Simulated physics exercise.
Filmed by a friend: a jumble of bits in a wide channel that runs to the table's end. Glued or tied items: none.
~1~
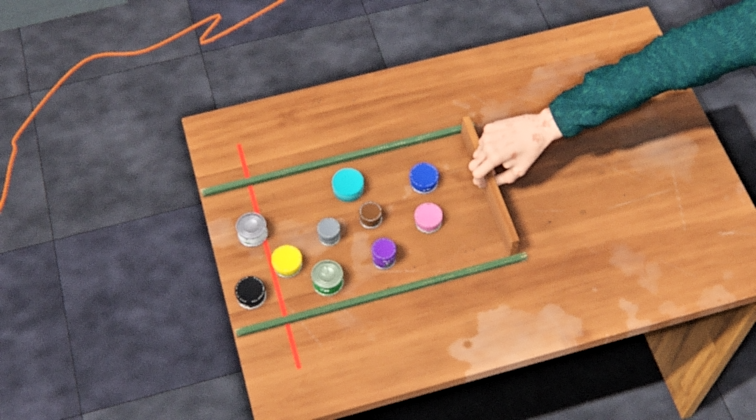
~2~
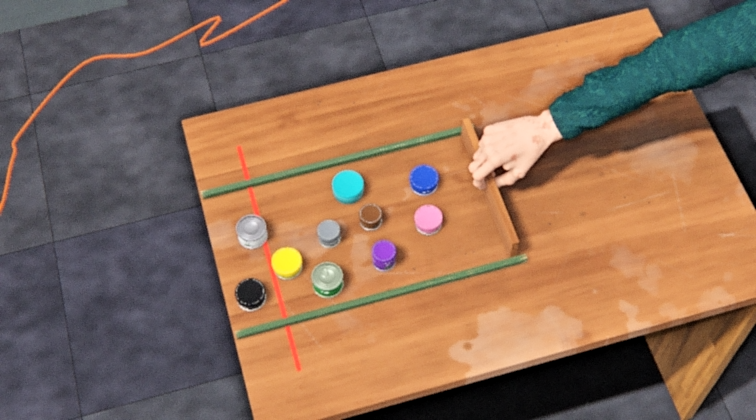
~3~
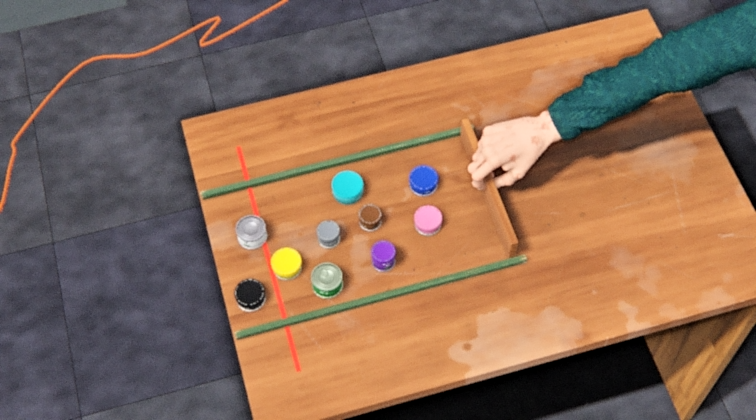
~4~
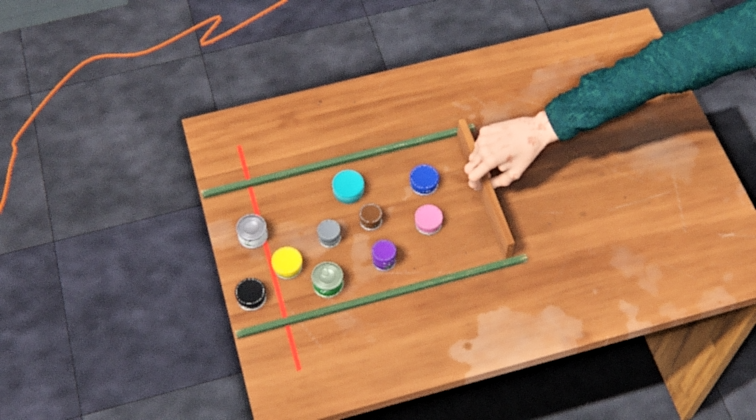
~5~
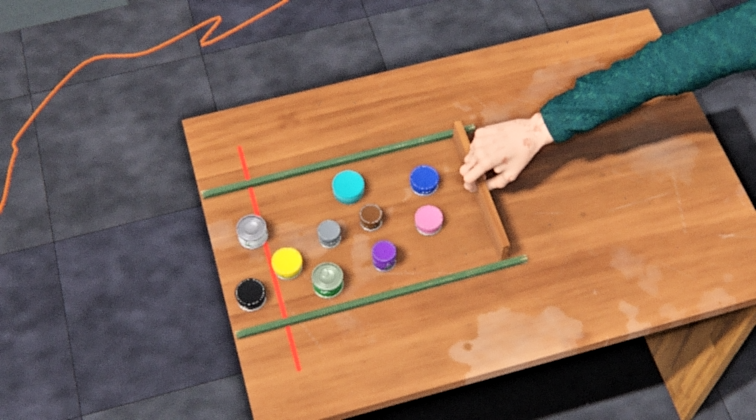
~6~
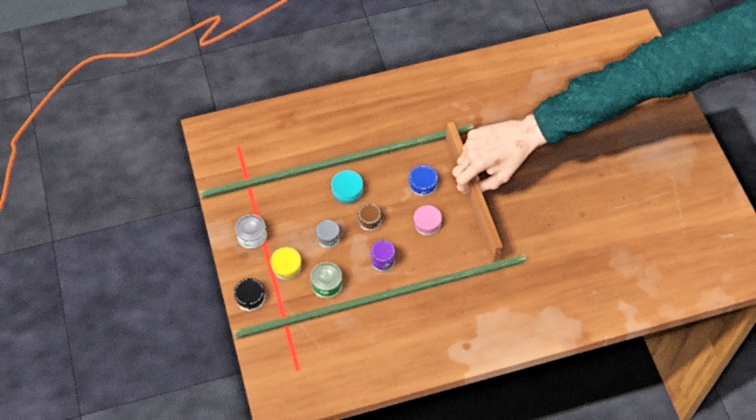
A hand slides a wooden board slightly left between green strips on a table, while the colourful lidded pots ahead stay still.
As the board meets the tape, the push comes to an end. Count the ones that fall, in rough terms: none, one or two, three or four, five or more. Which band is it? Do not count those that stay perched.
The push will most likely drop a single piece or two.
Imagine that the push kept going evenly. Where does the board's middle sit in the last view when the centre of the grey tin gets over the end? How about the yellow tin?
Estimated middle: (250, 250), and (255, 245) for the other.
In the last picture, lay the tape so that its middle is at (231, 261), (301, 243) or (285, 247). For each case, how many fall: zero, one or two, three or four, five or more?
Spot one gives at least five, spot two gives not one, spot three gives zero.
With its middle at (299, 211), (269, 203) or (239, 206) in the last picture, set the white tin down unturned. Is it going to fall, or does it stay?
Try one it is not knocked off; try two it is not knocked off; try three it is not knocked off.
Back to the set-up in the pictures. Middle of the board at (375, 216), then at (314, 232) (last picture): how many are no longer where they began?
Counting first: 5, next 8.
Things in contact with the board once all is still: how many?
It ends up touching 5.
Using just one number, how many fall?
Total count: 1.
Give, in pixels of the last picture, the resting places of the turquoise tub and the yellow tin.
Final positions - turquoise tub around (237, 200), yellow tin around (237, 287).
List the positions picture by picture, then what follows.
In the first frame, black tin (251, 293); white tin (252, 230); yellow tin (287, 262); board (489, 185); tape (267, 250).
In the second frame, white tin (252, 232); green pot (328, 280).
In the third frame, yellow tin (287, 264); brown pot (370, 218).
In the fourth frame, black tin (251, 294); board (485, 188).
In the fifth frame, white tin (252, 232); turquoise tub (348, 188).
In the sixth frame, black tin (250, 295); white tin (251, 232); yellow tin (286, 264); board (473, 191); tape (266, 252).
A little later, none off yet; black tin at rest near (250, 295); white tin at rest near (251, 232); yellow tin at rest near (286, 264).
Next, none off yet; black tin at rest near (250, 295); white tin at rest near (251, 232); yellow tin shifted about its own width near (270, 275).
When it is over, the number that fall off is one or two; down, black tin.
